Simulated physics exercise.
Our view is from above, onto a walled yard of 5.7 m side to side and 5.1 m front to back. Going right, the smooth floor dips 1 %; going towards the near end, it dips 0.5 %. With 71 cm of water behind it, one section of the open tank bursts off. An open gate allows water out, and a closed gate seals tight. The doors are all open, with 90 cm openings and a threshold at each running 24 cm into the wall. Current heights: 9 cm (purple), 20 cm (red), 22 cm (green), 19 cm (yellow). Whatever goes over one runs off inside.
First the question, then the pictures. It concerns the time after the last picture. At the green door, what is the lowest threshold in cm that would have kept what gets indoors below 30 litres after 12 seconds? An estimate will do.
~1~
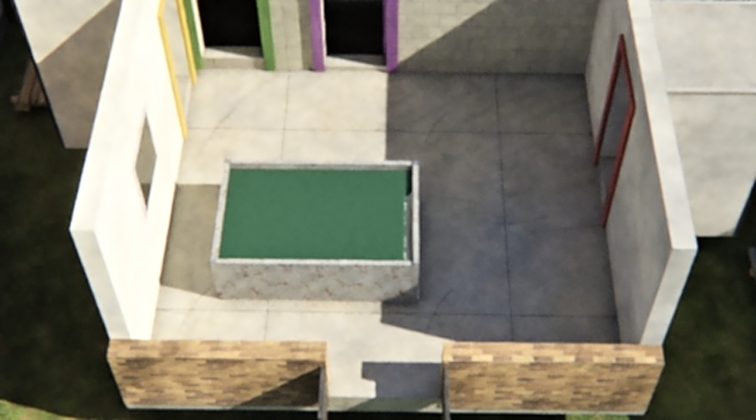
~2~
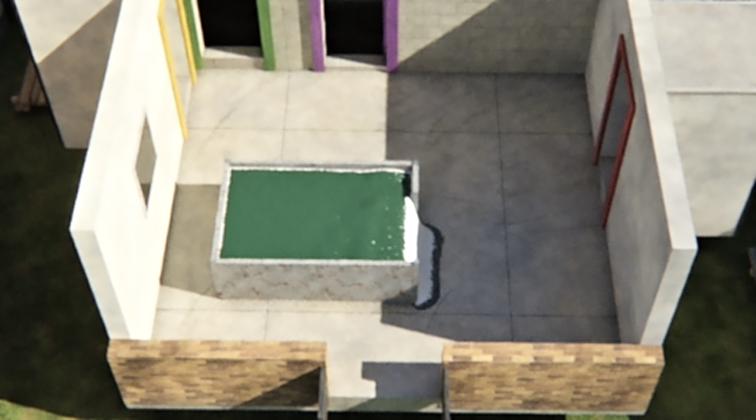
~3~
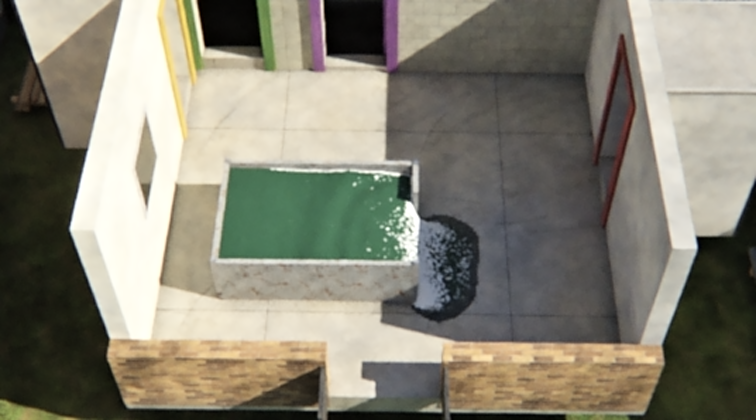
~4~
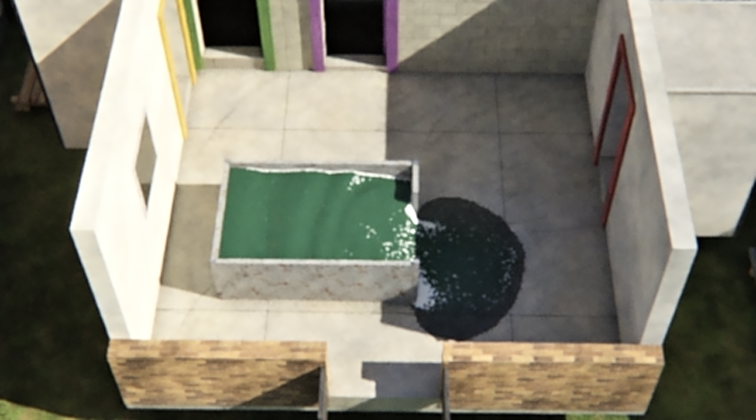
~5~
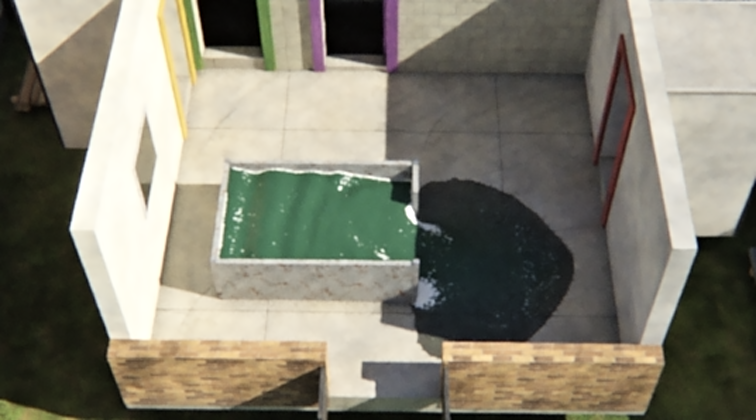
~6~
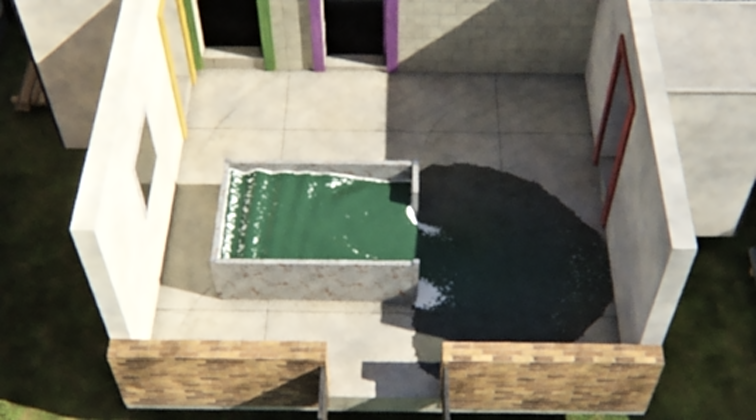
Somewhere near 7.5 cm.
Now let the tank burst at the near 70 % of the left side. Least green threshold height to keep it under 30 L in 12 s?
About 18 centimetres.
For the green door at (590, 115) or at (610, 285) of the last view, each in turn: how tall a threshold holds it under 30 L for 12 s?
Roughly 14.5 and 31 cm.
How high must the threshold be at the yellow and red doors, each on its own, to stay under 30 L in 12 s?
About 9.0 cm at yellow and 18 cm at red.
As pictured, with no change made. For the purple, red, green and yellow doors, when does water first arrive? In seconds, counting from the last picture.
The purple door gets it at 2.8 s, the red door at 0.2 s, the green door at 3.8 s and the yellow door at 4.5 s.
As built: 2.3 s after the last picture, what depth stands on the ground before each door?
Purple door 0 cm, red door 22 cm, green door 0 cm, yellow door 0 cm.
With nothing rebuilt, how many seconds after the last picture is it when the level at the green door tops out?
At about 9.5 s.
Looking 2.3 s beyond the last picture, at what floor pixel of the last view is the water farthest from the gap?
Roughly at (578, 76) in the last view.
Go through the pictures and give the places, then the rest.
The first frame shows still water, 71 cm deep, in the open tank at (318, 214); the green door at (227, 17) is dry.
In the second frame, water pours out at (413, 253) and has run 0.3 m, to (433, 294); about 10 cm deep outside, 71 cm at the back.
In the third frame, water pours out at (413, 254) and has run 0.7 m, to (471, 271); about 12 cm deep outside, 71 cm at the back.
In the fourth frame, water pours out at (413, 255) and has run 1.3 m, to (518, 264); about 8 cm deep outside, 71 cm at the back.
In the fifth frame, the gap is at (413, 254), the front 1.9 m out at (566, 273); the back of the open tank holds 67 cm.
In the sixth frame, the gap is at (413, 254), the front 2.5 m out at (610, 289); the back of the open tank holds 59 cm; 3.6 m in a straight line remain to the green door at (227, 17).
Then, 0.7 s after the last picture water covers 30 % of the floor, deepest (50 cm) near (616, 369); it has not reached the green door.
Then, 2.3 s after the last picture water covers 40 % of the floor, deepest (30 cm) near (605, 281); it has not reached the green door.
Then, 11.3 s after the last picture water covers 100 % of the floor, deepest (12 cm) near (405, 110); 9 cm at the green door, 0 litres in over its 22 cm threshold.
At the green door as built, the water peaked near 14 cm, 9.5 s after the last picture.
Run again over the same 12 s with other heights there, 49 litres in over 6 cm, 9 litres over 9.5 cm. The limit of 30 litres is kept from about 7.5 cm up.
